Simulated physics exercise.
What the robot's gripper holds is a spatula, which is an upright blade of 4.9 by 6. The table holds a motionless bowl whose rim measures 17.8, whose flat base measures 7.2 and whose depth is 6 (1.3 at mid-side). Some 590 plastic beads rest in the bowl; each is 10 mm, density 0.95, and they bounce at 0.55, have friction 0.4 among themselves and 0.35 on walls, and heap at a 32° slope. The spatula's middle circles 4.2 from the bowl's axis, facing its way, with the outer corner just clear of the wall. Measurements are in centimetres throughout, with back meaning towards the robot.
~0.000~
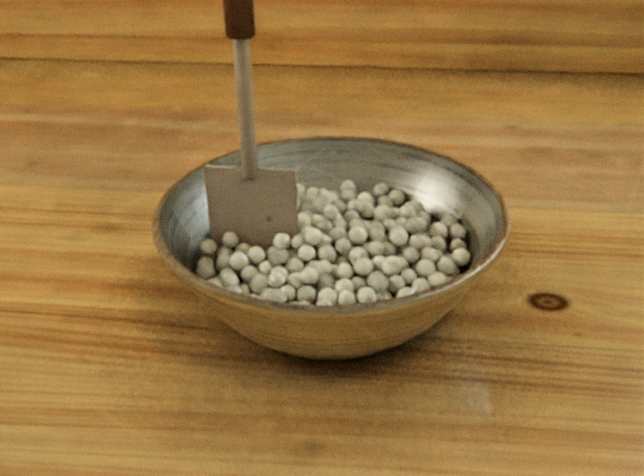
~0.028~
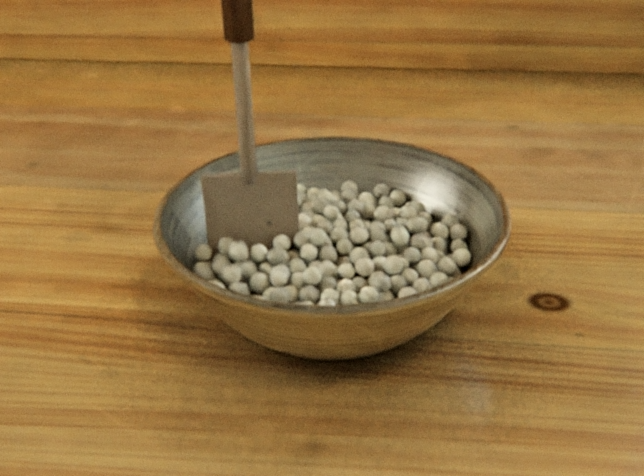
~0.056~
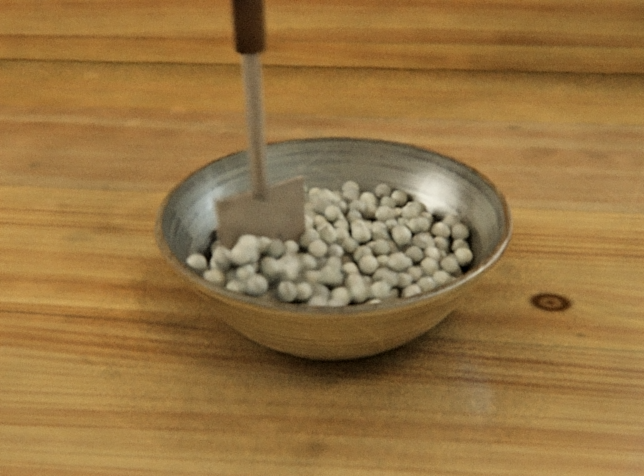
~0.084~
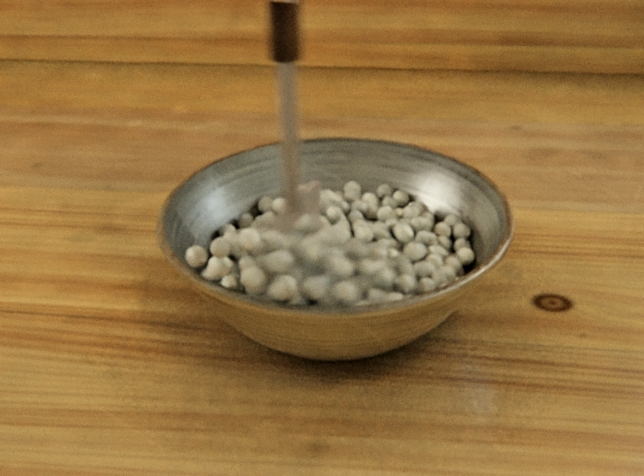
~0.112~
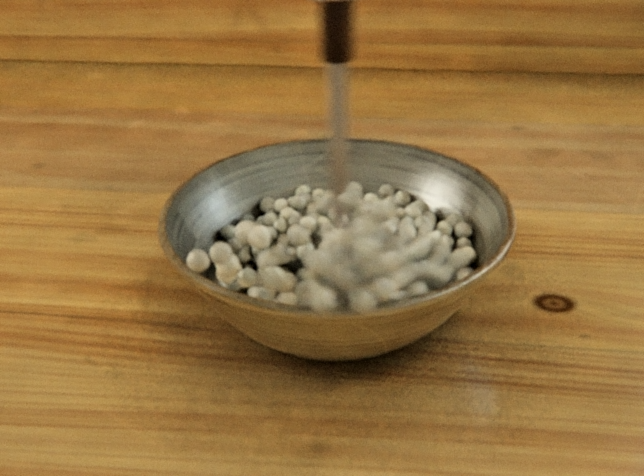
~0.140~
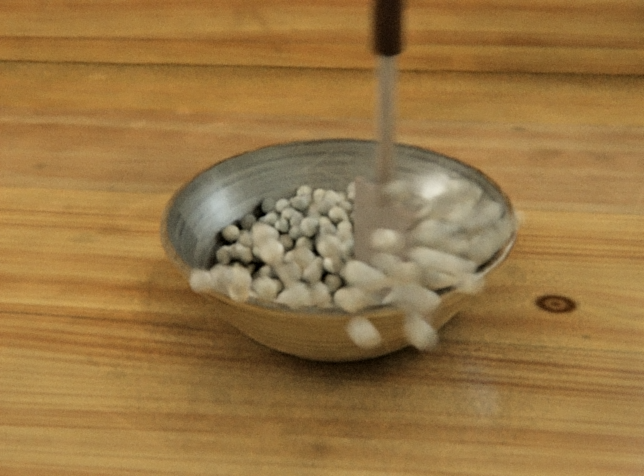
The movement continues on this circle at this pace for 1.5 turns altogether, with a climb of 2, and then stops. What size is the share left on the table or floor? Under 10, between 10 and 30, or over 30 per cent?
Over 30 per cent.
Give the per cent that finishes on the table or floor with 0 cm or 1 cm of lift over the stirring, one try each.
Estimates: 60 % and 50 %.
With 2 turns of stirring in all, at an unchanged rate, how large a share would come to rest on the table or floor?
I'd expect some 40 per cent.
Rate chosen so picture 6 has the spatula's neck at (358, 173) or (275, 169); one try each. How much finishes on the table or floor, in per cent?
It comes to close to 35 per cent and close to 10 per cent.
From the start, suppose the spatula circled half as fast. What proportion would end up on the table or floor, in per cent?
Then roughly 15 per cent.
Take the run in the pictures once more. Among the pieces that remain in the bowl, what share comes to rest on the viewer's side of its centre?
Around 50 per cent of what the bowl keeps.
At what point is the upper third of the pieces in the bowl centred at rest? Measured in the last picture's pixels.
The centre sits around (324, 268) in the last picture.
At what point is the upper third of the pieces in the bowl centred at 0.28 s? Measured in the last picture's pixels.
I'd put it at around (301, 181).
By 0.28 s, 285° round, highest piece 13 above the table; 434 in the bowl, 45 on the table or floor, 107 in flight or on the tool.
By 0.43 s, 81° round, highest piece 10 above the table; 369 in the bowl, 165 on the table or floor, 52 in flight or on the tool.
By 0.70 s, 180° round, highest piece 4 above the table; 356 in the bowl, 230 on the table or floor.
By 1.40 s, 180° round, highest piece 4 above the table; 356 in the bowl, 230 on the table or floor.
Final count, 356 in the bowl, 230 on the table or floor. That is 39 % on the table or floor.
